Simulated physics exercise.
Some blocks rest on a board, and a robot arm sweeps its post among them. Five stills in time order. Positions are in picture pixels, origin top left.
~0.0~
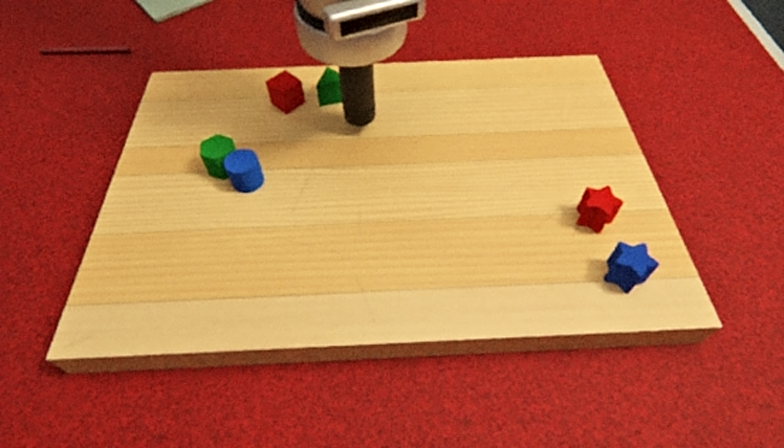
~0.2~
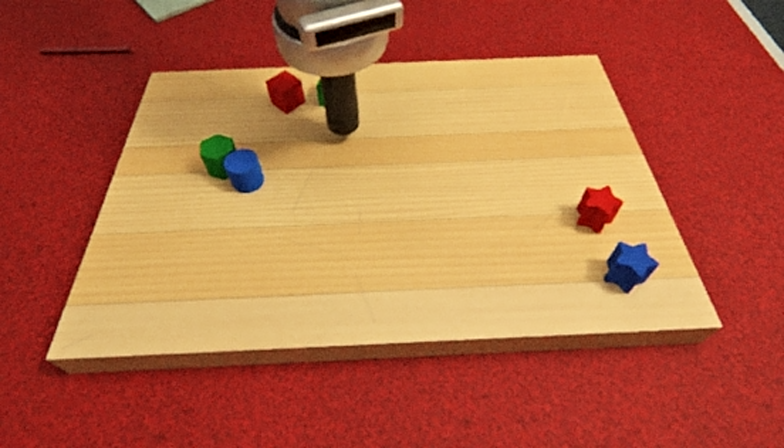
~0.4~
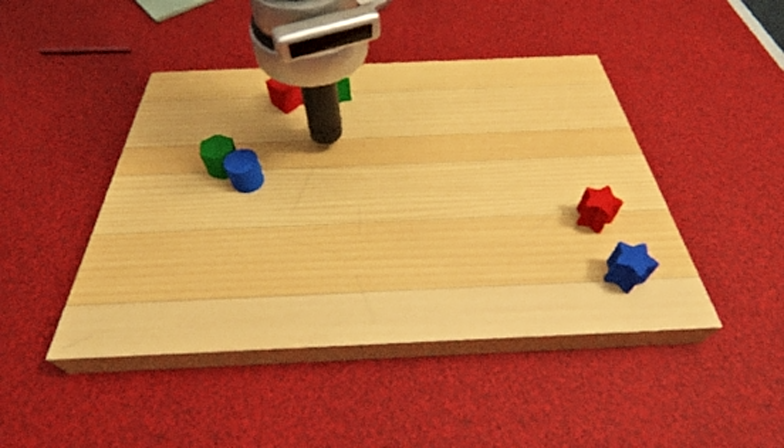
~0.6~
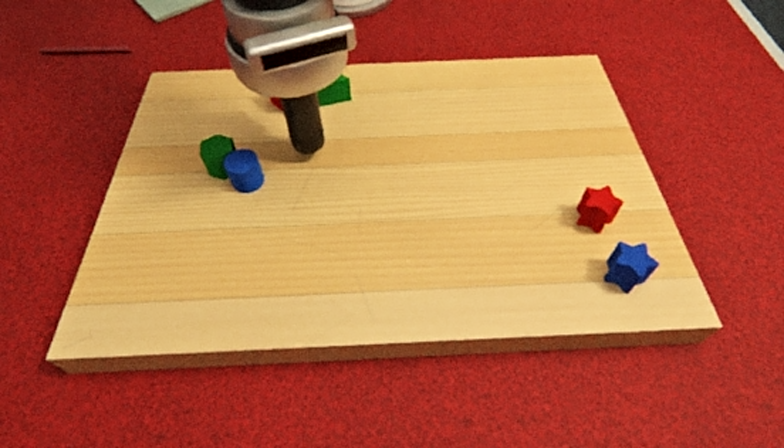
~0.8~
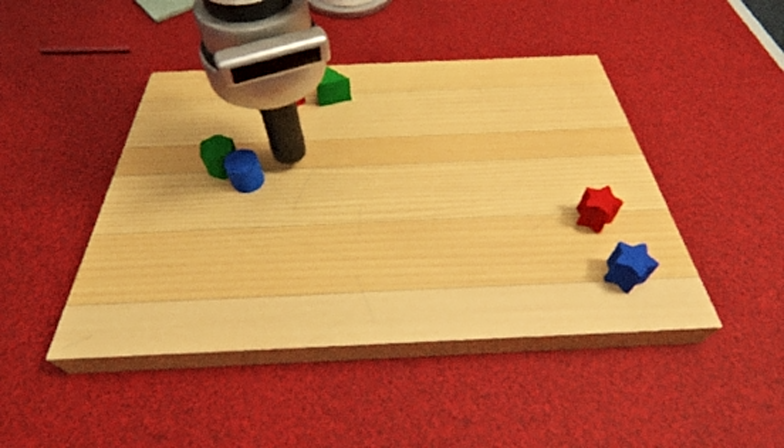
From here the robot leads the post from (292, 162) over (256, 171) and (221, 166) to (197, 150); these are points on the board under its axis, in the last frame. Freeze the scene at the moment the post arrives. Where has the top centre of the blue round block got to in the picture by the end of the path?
The centre of its top face lies at (207, 174).
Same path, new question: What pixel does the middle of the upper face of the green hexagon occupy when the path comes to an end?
The point I'd pick in the picture is (157, 125).
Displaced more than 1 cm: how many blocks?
Answer: Two blocks.
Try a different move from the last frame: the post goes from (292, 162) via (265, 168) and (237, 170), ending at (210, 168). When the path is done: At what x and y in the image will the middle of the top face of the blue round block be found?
(207, 174)
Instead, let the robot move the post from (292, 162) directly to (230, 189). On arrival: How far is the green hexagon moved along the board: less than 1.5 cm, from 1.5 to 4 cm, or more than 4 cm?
It ends within 1.5 cm of its spot.
What follows on the original path. One third of the way, post at (252, 161); blue round block at (221, 170).
Two thirds of the way, post at (217, 157); green hexagon at (184, 137), turned 25° clockwise; blue round block at (207, 174).
At the end, post at (193, 141); green hexagon at (157, 125); blue round block at (207, 174).
